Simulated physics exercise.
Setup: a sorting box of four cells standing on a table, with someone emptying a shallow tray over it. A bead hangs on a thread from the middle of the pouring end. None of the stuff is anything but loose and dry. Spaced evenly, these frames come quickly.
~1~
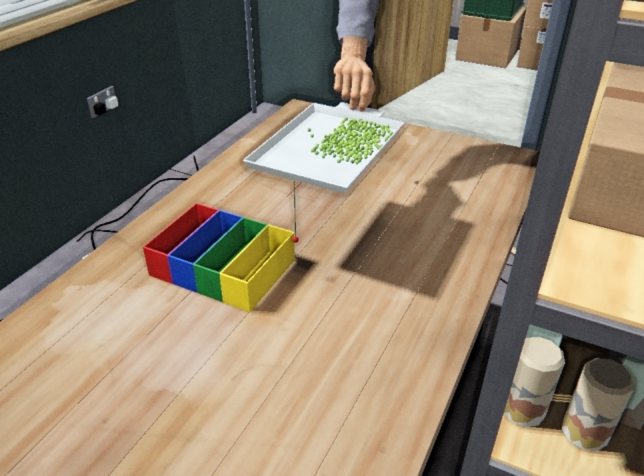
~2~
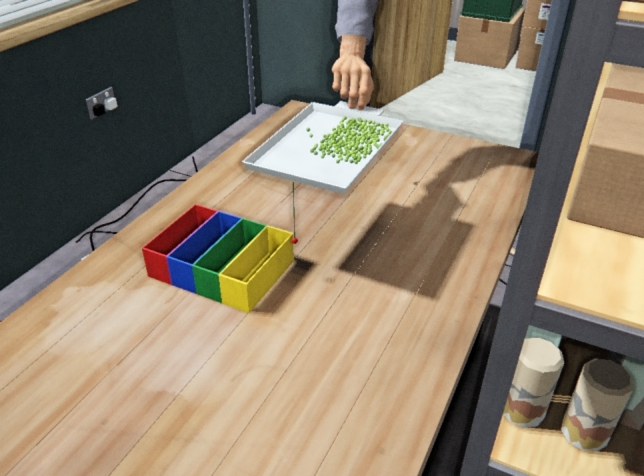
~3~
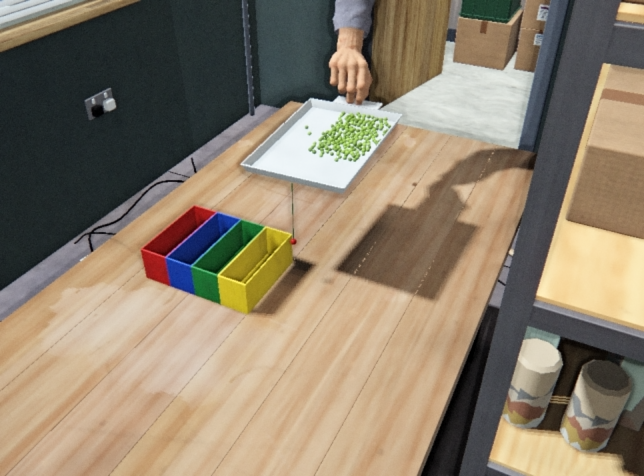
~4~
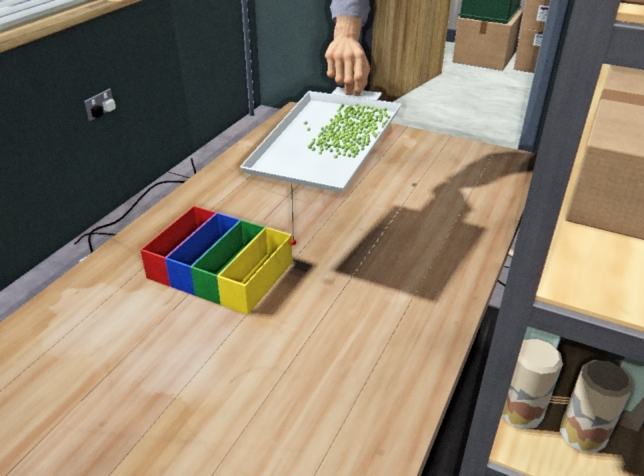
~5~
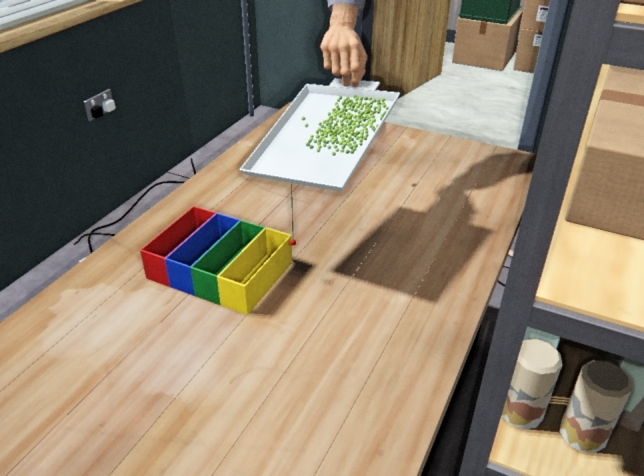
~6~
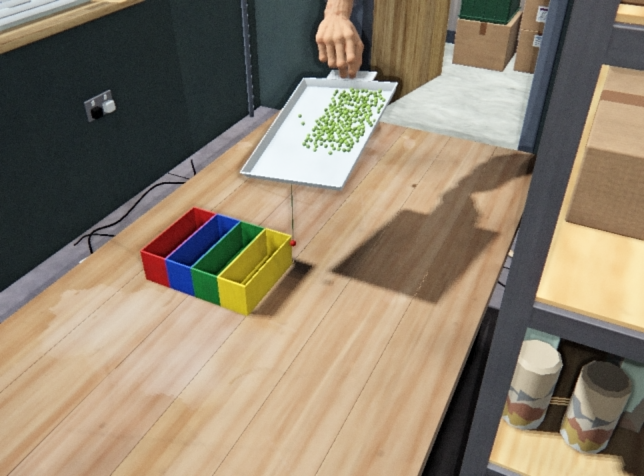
A shallow white tray of small green peas starts out level above a wooden table, held at its far edge by a hand, beyond a red, blue, green and yellow sorting box. The hand gradually raises that edge, tilting the tray toward its near left corner, and the peas shift slightly within it.
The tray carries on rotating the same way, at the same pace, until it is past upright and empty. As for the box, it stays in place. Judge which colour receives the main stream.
Receiving the main stream: Green.
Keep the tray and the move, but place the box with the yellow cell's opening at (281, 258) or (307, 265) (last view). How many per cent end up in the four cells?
Near 100 % and 90 %.
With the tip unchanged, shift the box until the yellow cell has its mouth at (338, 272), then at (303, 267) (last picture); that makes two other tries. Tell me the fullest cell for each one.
For the first spot I'd say that red cell, and for the second spot that blue cell.
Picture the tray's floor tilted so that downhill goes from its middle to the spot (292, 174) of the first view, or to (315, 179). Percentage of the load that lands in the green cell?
First case around 10 per cent, second case 0 per cent.
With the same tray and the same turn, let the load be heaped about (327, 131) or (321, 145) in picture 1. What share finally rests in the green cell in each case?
You'd get about 70 per cent first and about 50 per cent second.
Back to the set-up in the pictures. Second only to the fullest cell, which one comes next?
After the leader, it is the cell in yellow.
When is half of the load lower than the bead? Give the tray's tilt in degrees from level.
It sits at roughly 70°.
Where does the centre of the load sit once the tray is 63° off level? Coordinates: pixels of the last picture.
Roughly at (243, 207).
Just after the last frame, tray tipped steeply; roughly a third on the tray; about a tenth in the green cell; about a tenth in the yellow cell; just a few in the blue cell; roughly half falling or outside the box.
A moment on, tray tipped past a quarter turn; roughly half in the green cell; roughly a quarter in the yellow cell; about a tenth in the blue cell; just a few in the red cell; about a tenth falling or outside the box.
Further on, tray tipped past a quarter turn; roughly two thirds in the green cell; roughly a third in the yellow cell; about a tenth in the blue cell; just a few in the red cell; about a tenth falling or outside the box.
When it is over, tray tipped past a quarter turn; roughly two thirds in the green cell; roughly a third in the yellow cell; about a tenth in the blue cell; just a few in the red cell; about a tenth outside the box.
